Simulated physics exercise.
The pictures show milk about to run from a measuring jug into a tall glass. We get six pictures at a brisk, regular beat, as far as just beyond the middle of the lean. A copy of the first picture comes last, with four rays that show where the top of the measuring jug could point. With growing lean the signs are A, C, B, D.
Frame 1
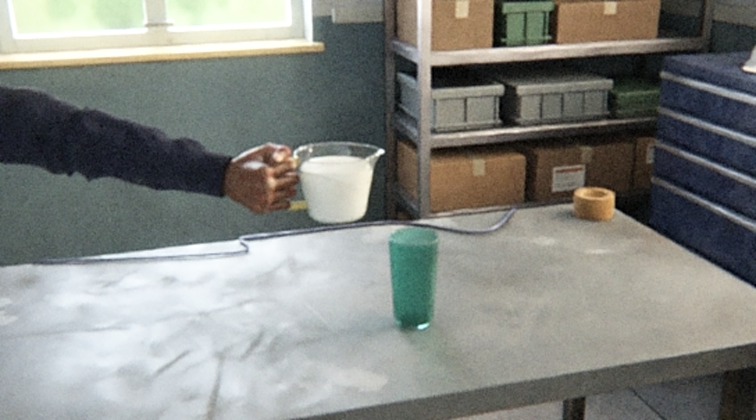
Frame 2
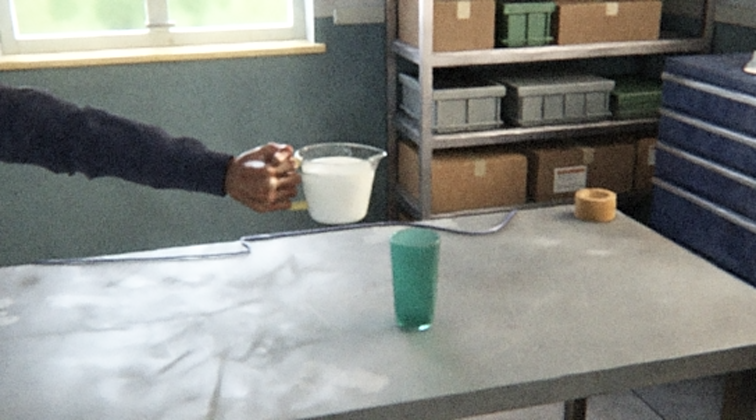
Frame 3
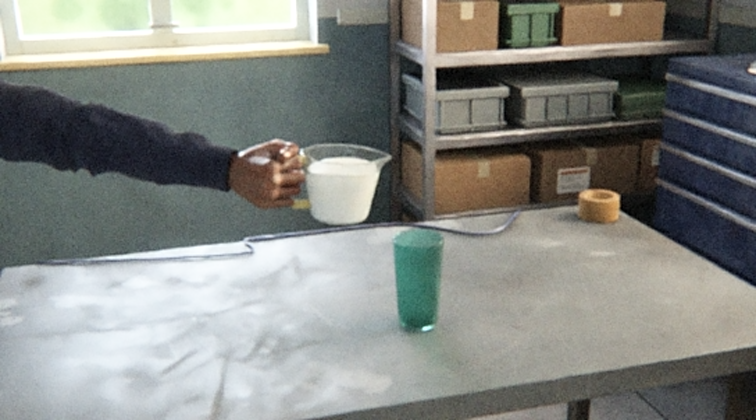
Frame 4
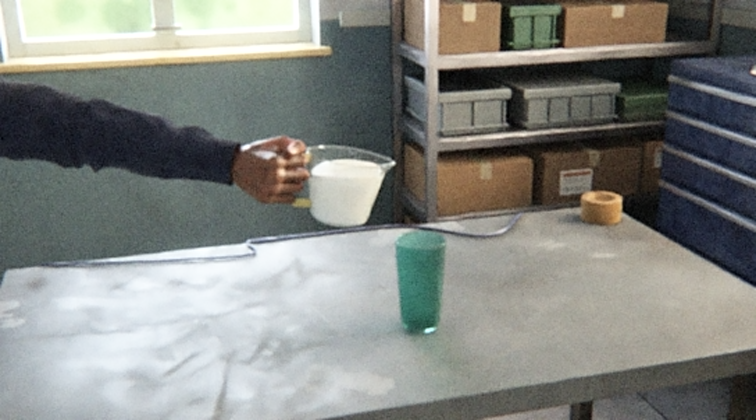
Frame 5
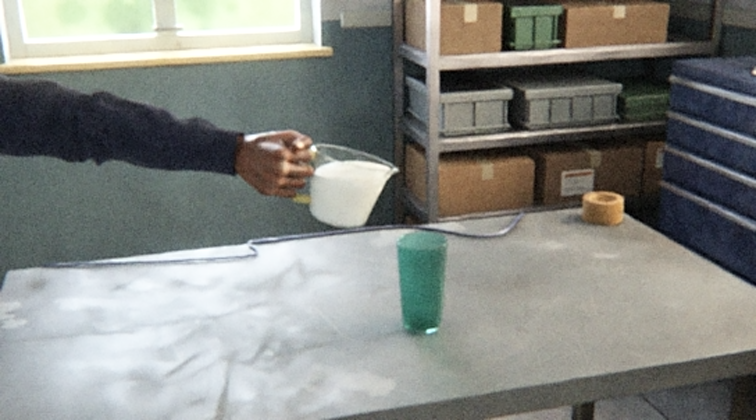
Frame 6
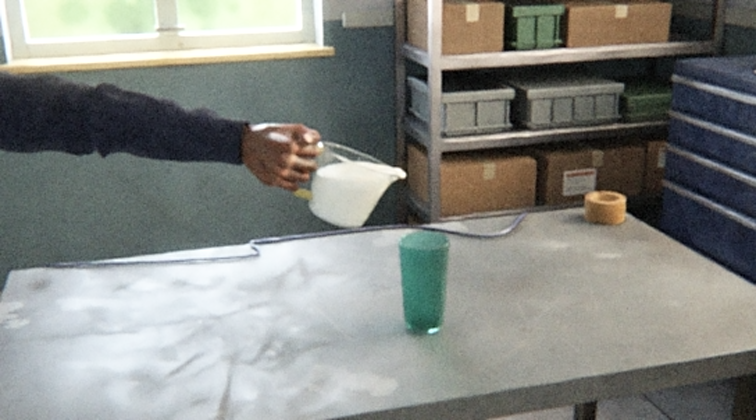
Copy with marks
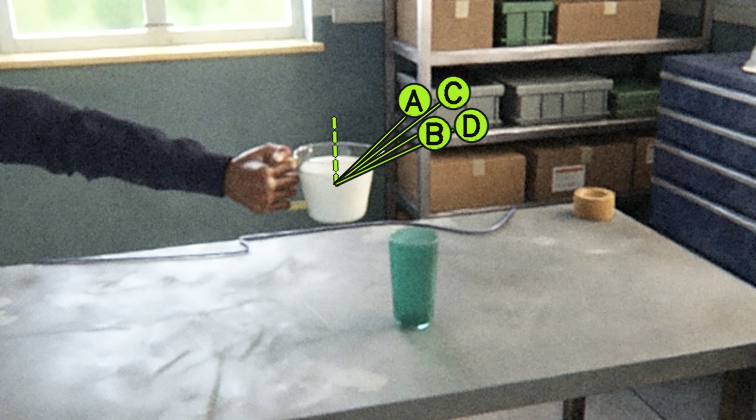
In a workroom with a window and metal shelves of boxes, a hand reaching in from the left holds a glass measuring jug of milk upright near a tall green glass on a grey table. The hand gradually tilts the jug to the right, and the milk reaches its lip.
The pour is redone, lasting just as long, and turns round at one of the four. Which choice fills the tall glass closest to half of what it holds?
It is A.
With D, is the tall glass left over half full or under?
Over half.
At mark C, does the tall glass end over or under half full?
Over half.
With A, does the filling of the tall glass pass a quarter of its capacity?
Yes, clearly.
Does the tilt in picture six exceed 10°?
Yes, it does.
On the marked copy, A at (404, 117); B at (417, 134); C at (439, 103); D at (452, 130).
Choosing A, the tall glass ends with about 51 % of what it can hold.
Choosing B, the tall glass ends with about 79 % of what it can hold.
Choosing C, the tall glass ends with about 65 % of what it can hold.
Choosing D, the tall glass ends with about 89 % of what it can hold.
